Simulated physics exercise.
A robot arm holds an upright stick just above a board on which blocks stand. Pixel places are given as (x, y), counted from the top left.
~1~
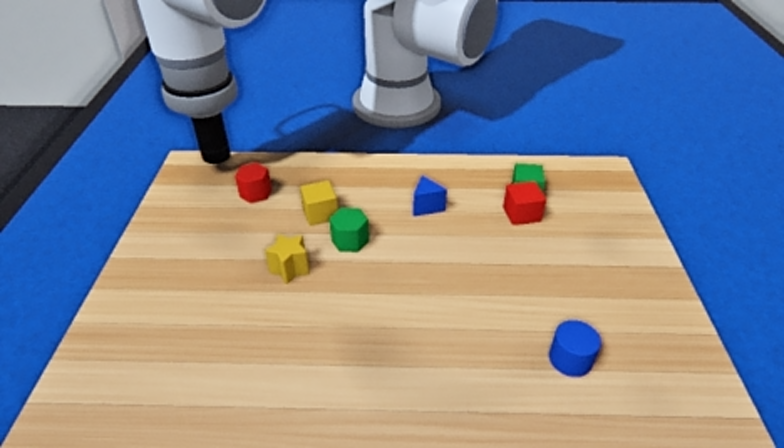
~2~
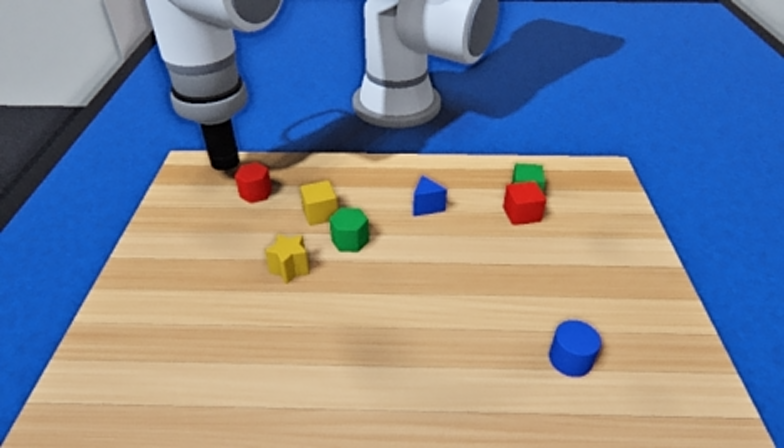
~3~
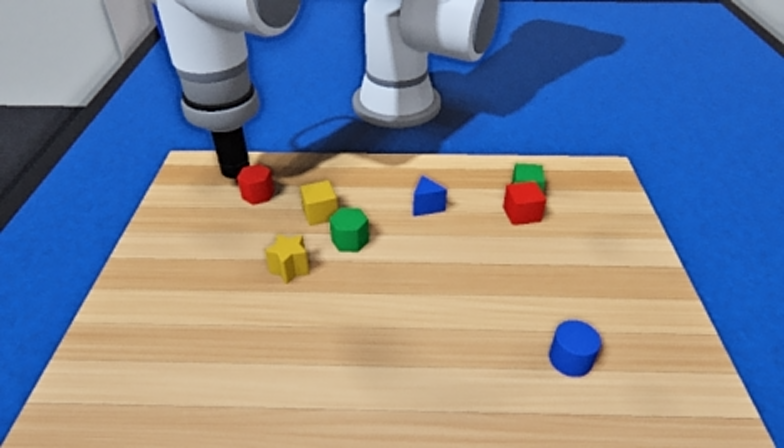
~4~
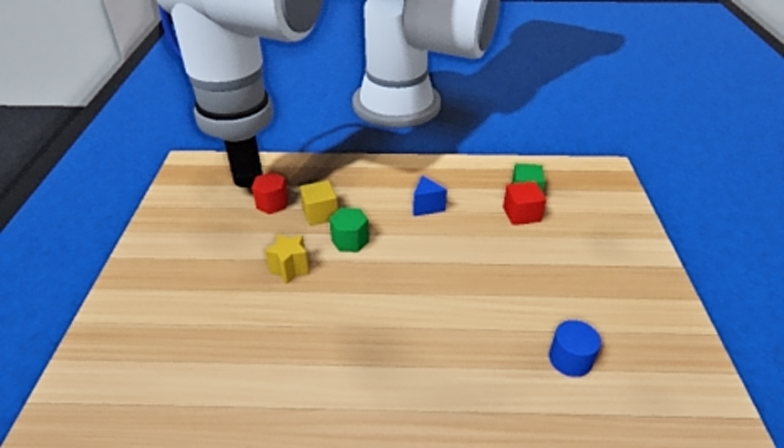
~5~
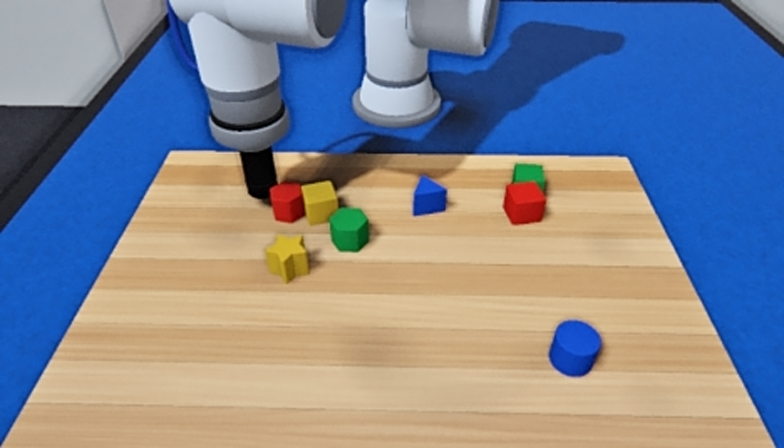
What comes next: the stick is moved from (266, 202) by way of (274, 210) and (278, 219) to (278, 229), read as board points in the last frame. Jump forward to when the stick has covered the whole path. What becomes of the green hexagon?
Well, the green hexagon holds its place.
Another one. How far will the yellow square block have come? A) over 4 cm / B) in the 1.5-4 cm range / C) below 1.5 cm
Option B.
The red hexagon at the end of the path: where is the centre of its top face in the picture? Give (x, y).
I predict (307, 206).
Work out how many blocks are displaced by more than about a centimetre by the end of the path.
My best guess is that a pair of blocks move over 1 cm.
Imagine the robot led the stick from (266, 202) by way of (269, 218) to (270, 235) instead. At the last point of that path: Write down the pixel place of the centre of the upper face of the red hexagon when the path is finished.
Expect it around (299, 204).
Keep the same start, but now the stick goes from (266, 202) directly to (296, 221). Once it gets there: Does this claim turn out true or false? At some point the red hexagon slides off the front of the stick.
False
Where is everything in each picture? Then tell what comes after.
The first frame shows lower end of the stick (217, 157), tops of blocks, red hexagon (252, 171), yellow square block (318, 191), green hexagon (349, 218).
The second frame shows stick (226, 163), blocks as before.
The third frame shows stick (236, 171), red hexagon (254, 173).
The fourth frame shows stick (249, 180), red hexagon (269, 182).
The fifth frame shows stick (263, 191), red hexagon (286, 190), yellow square block (319, 191), green hexagon (349, 218).
On the path given first. Halfway along, stick (274, 202); red hexagon (300, 199), turned 20° anticlockwise; yellow square block (333, 193), turned 20° anticlockwise.
At the end, stick (276, 217); red hexagon (307, 206), turned 50° anticlockwise; yellow square block (335, 193), turned 25° anticlockwise; green hexagon not moved.
